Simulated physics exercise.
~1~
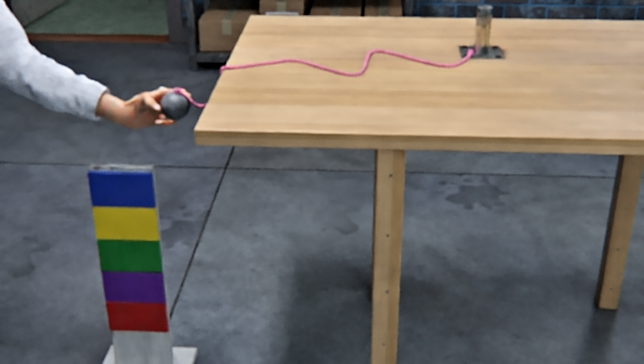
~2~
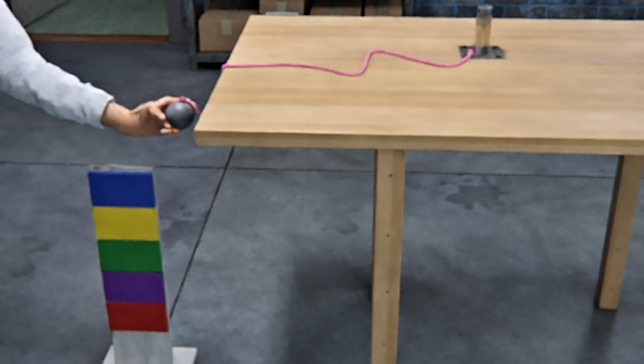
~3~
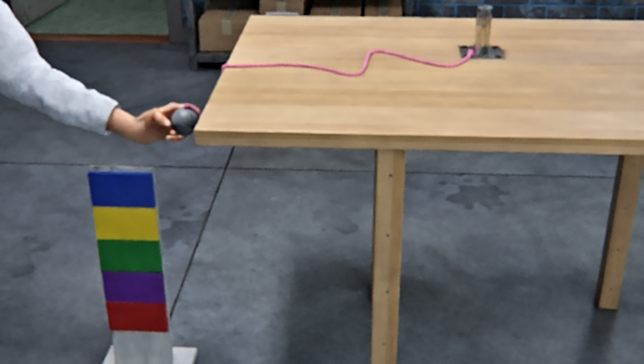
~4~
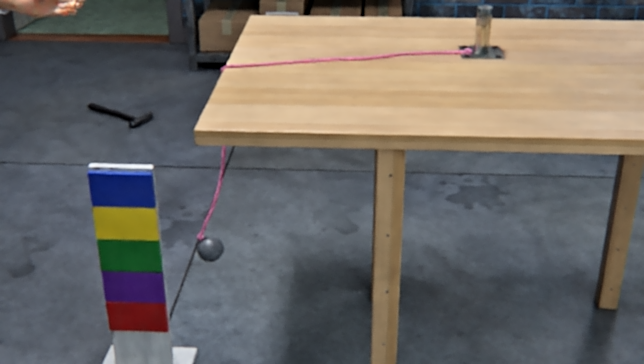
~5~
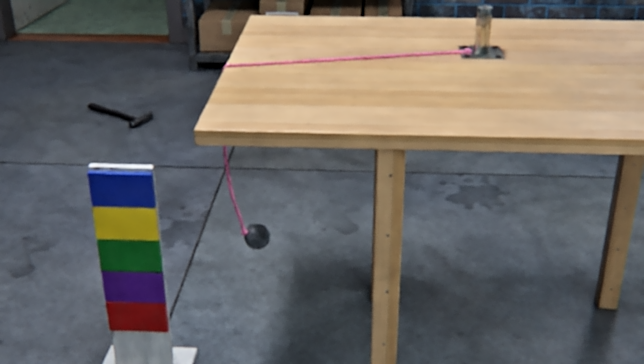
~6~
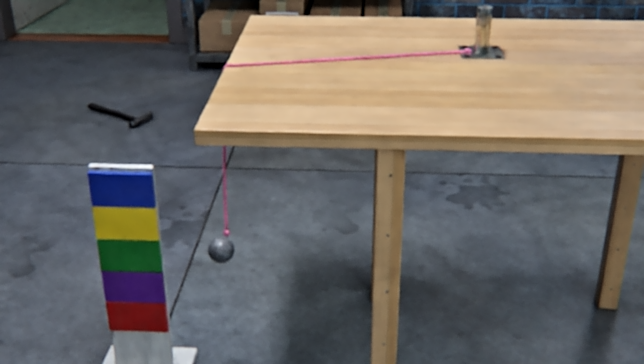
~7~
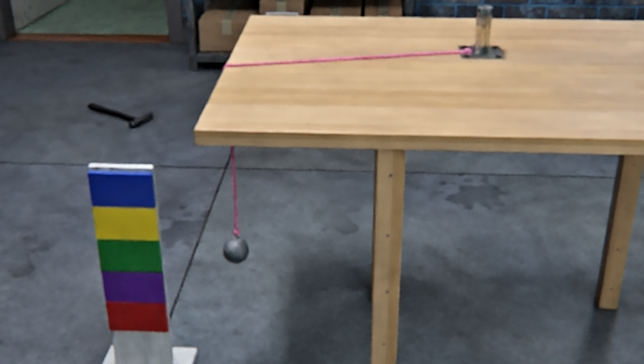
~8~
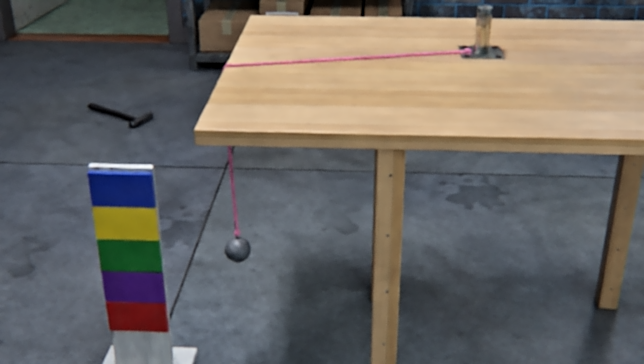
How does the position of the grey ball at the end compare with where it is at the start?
At the start the grey ball is held in a hand near the height of the tabletop, off its left end. By the end it hangs from the shoelace lower down and a little farther right, below the table edge and level with the green band.
The clip opens with a hand holding a grey ball just off the left end of a wooden table, above a board striped blue, yellow, green, purple and red. A slack pink shoelace runs from the ball across the tabletop to a small post on a plate. The hand shifts slightly right, then lets go and draws back, and the ball drops until the shoelace pulls straight. The ball swings right, back left, then slightly right again. It ends hanging below the table edge, level with the green band.
